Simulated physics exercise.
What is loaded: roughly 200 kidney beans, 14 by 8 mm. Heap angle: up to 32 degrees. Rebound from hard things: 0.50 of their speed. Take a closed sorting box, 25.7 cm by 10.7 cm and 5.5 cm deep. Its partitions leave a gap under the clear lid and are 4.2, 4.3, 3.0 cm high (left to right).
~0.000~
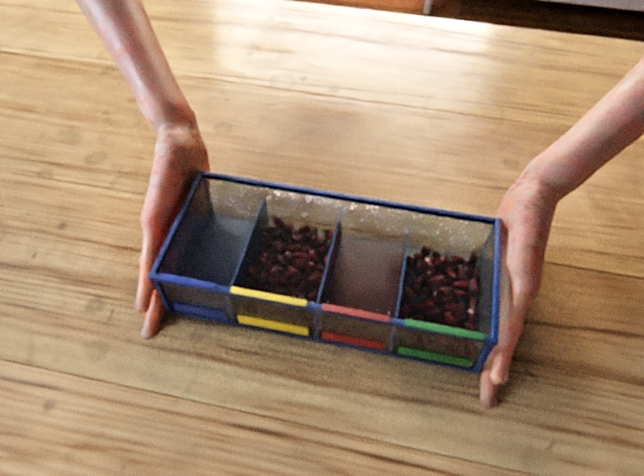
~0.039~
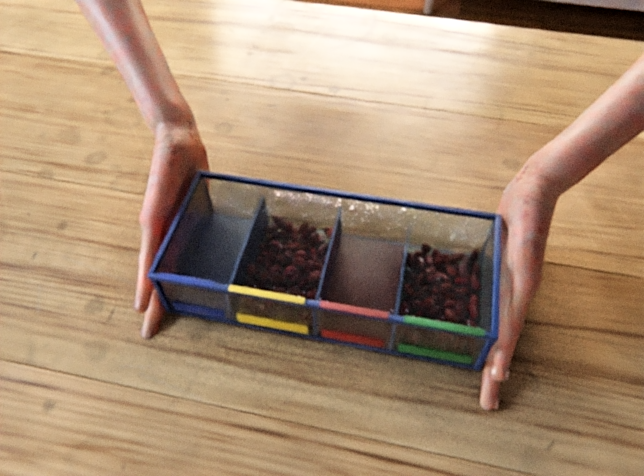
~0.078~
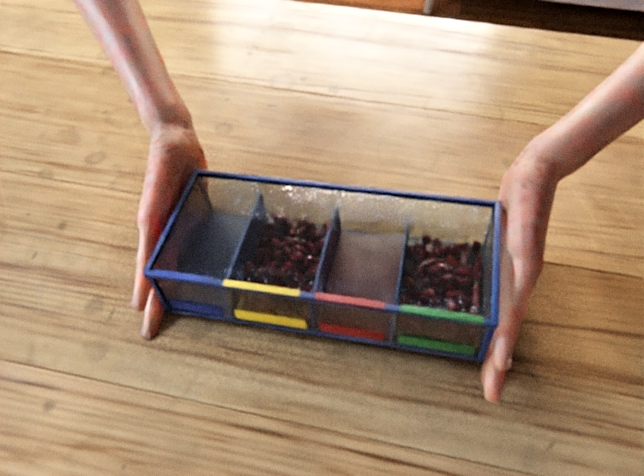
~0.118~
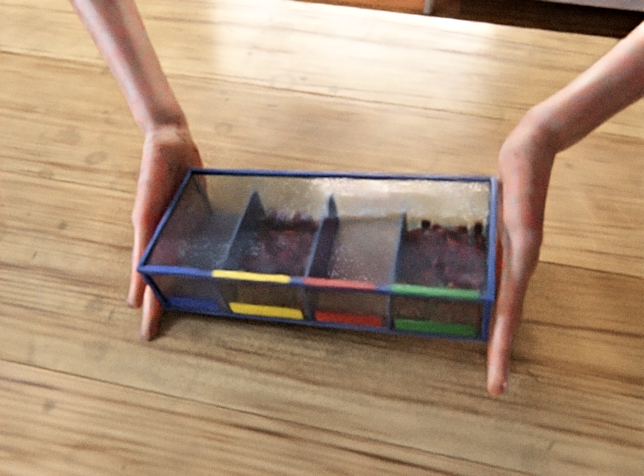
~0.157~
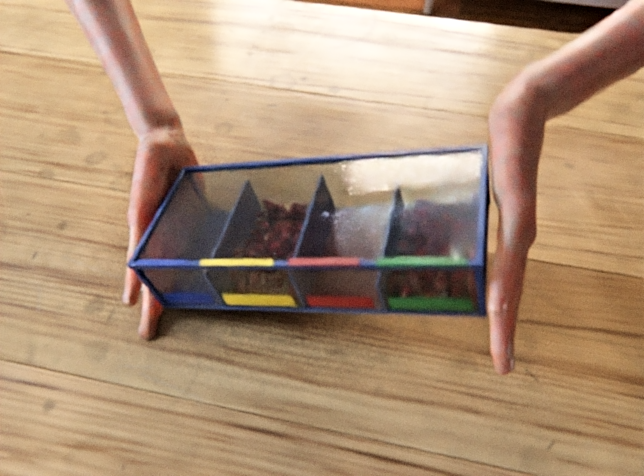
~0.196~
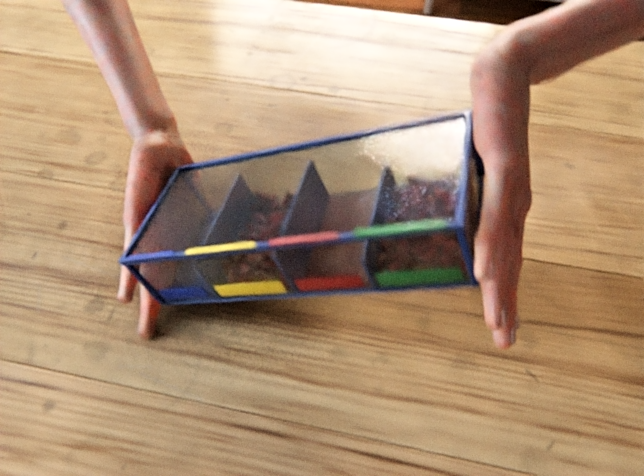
On a pale wooden tabletop, seen from above at an angle by a still camera, two hands hold the ends of a clear-lidded, blue-edged box. Its four compartments are marked blue, yellow, red and green from left to right, with dark red beans in the yellow and green ones. The hands tilt the box, slowly then faster, raising its right end while the left stays lower.
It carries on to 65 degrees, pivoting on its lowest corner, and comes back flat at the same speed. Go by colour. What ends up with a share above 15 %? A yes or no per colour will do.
Red compartment: Yes. Blue compartment: No. Green compartment: Yes. Yellow compartment: Yes.
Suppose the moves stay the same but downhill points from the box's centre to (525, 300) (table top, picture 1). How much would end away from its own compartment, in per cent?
The share comes to about 5 in a hundred.
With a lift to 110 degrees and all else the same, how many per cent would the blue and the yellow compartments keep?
Shares after the change: Blue 15, yellow 60, per cent.
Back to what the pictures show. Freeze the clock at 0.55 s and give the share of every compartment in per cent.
Red 10, blue 0, green 35, yellow 55.
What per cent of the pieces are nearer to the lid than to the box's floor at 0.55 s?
About 30 %.
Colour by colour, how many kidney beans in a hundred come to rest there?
Red: 20%; blue: 0%; green: 20%; yellow: 55%.
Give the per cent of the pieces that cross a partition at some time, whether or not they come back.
Something like 25 per cent of the pieces.
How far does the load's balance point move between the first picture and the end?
About 3.5 cm.
Then, at 0.55 s, tilt 62 degrees; red 10 %, green 35 %, yellow 55 %.
After 0.78 s, tilt 24 degrees; red 20 %, green 20 %, yellow 55 %.
Then, at 1.13 s, tilt 0 degrees; red 20 %, green 20 %, yellow 55 %.
By 1.6 s all is still; red 20 %, blue 0 %, green 20 %, yellow 55 %.
